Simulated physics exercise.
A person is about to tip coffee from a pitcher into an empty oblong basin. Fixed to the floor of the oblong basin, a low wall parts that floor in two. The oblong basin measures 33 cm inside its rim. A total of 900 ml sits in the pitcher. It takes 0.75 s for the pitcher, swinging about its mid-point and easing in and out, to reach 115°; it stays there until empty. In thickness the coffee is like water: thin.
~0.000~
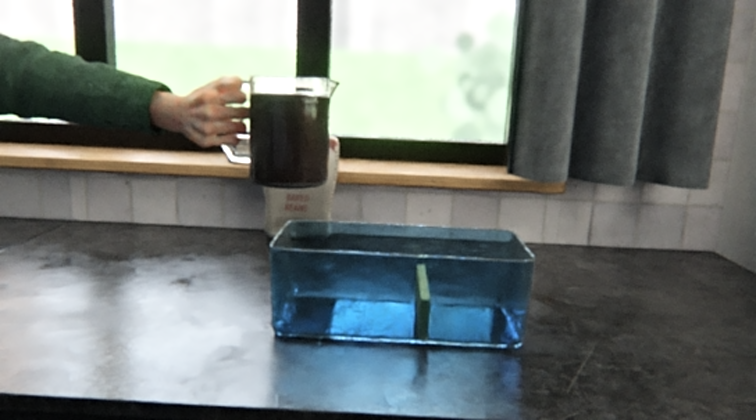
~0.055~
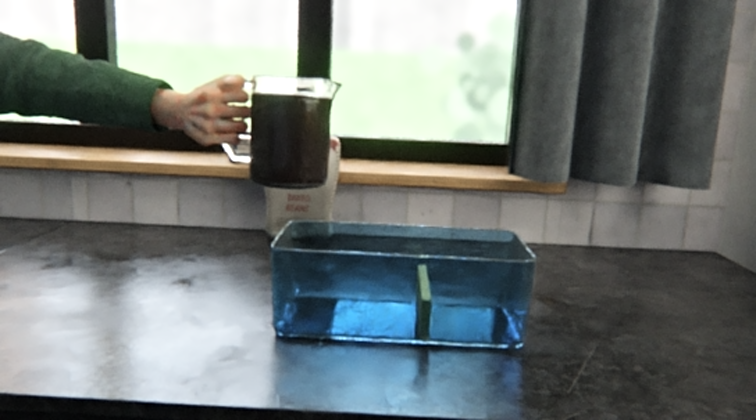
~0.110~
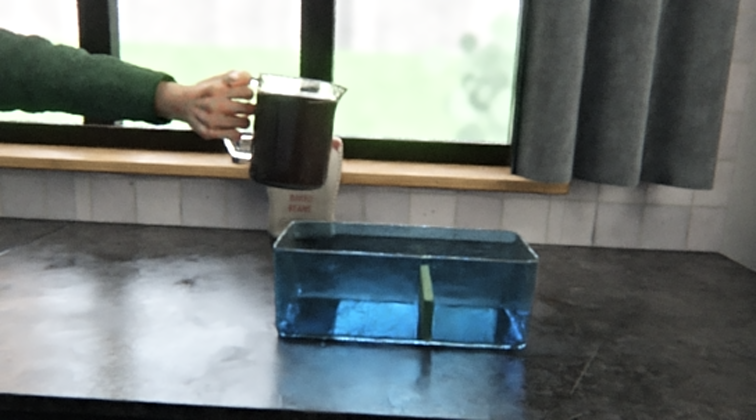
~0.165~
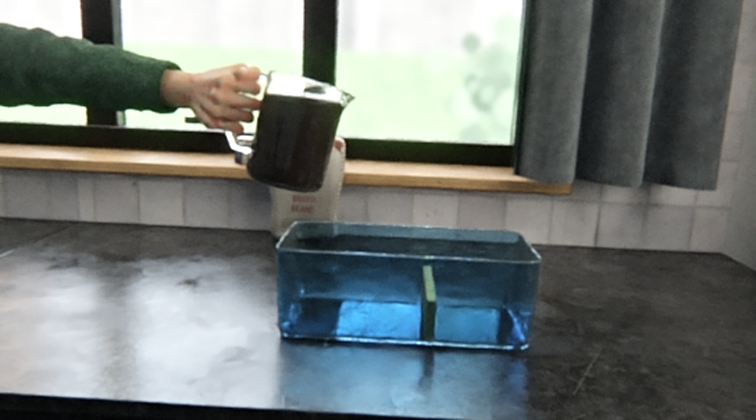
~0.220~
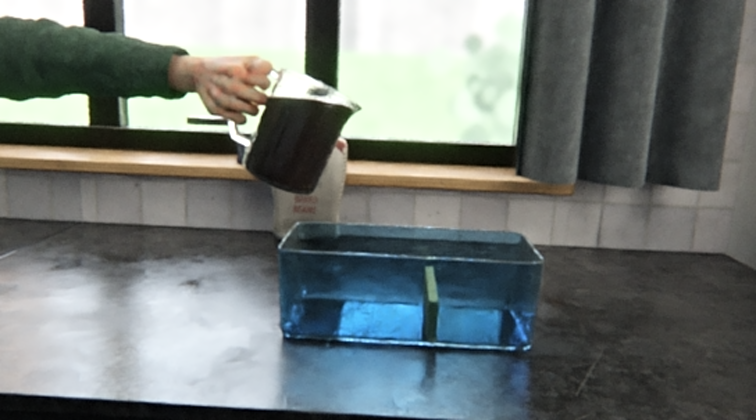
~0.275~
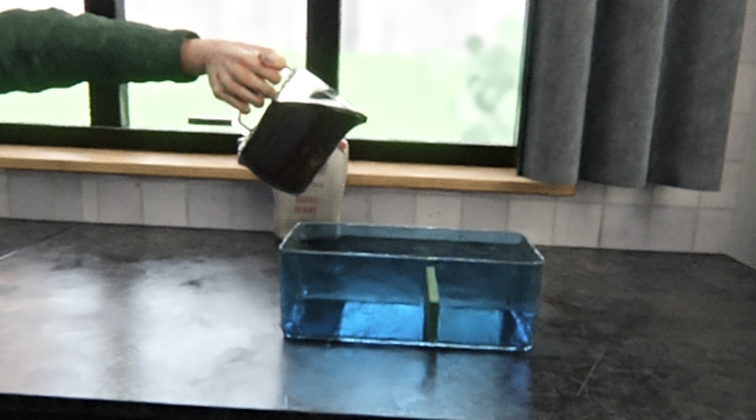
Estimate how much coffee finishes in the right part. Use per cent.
I would say 4 per cent.
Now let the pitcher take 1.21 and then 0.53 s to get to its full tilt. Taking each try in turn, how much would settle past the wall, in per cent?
The first try gives 0 percent and the second 5 percent.
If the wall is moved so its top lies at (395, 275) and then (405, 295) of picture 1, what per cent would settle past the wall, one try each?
The first try gives 25 percent and the second 20 percent.
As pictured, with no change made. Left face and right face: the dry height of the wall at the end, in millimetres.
Left about 28 mm, right about 54 mm.
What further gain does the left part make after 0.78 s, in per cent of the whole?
Change: Approx. 20 %.
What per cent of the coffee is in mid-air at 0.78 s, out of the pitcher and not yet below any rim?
Airborne share: Near 16 %.
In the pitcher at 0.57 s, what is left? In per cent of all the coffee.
I reckon about 60 in a hundred is still held.
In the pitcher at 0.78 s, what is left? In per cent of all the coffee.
12 per cent or so.
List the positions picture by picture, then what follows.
In the first frame, tilt 0°; pouring edge (340, 81); surface from (254, 92) to (330, 95); the oblong basin's rim runs from (280, 234) to (524, 246); the wall's top is at (423, 282).
In the second frame, tilt 2°; pouring edge (343, 83); surface from (256, 92) to (332, 97).
In the third frame, tilt 6°; pouring edge (349, 88); surface from (261, 92) to (337, 99).
In the fourth frame, tilt 13°; pouring edge (356, 96); surface from (266, 97) to (345, 102).
In the fifth frame, tilt 23°; pouring edge (363, 107); surface from (263, 114) to (355, 105).
In the sixth frame, tilt 34°; pouring edge (368, 121); surface from (260, 121) to (362, 112).
By 0.57 s the tilt is 99° and 61 per cent is still to pour, 17 is left of the wall and 0 right of it.
By 0.78 s the tilt is 115° and 12 per cent is still to pour, 72 is left of the wall and 0 right of it.
By 1.01 s the tilt is 115° and 1 per cent is still to pour, 89 is left of the wall and 3 right of it.
By 1.25 s the tilt is 115° and 0 per cent is still to pour, 91 is left of the wall and 4 right of it.
At rest 91 per cent lies left of the wall, 4 right of it and 5 outside.
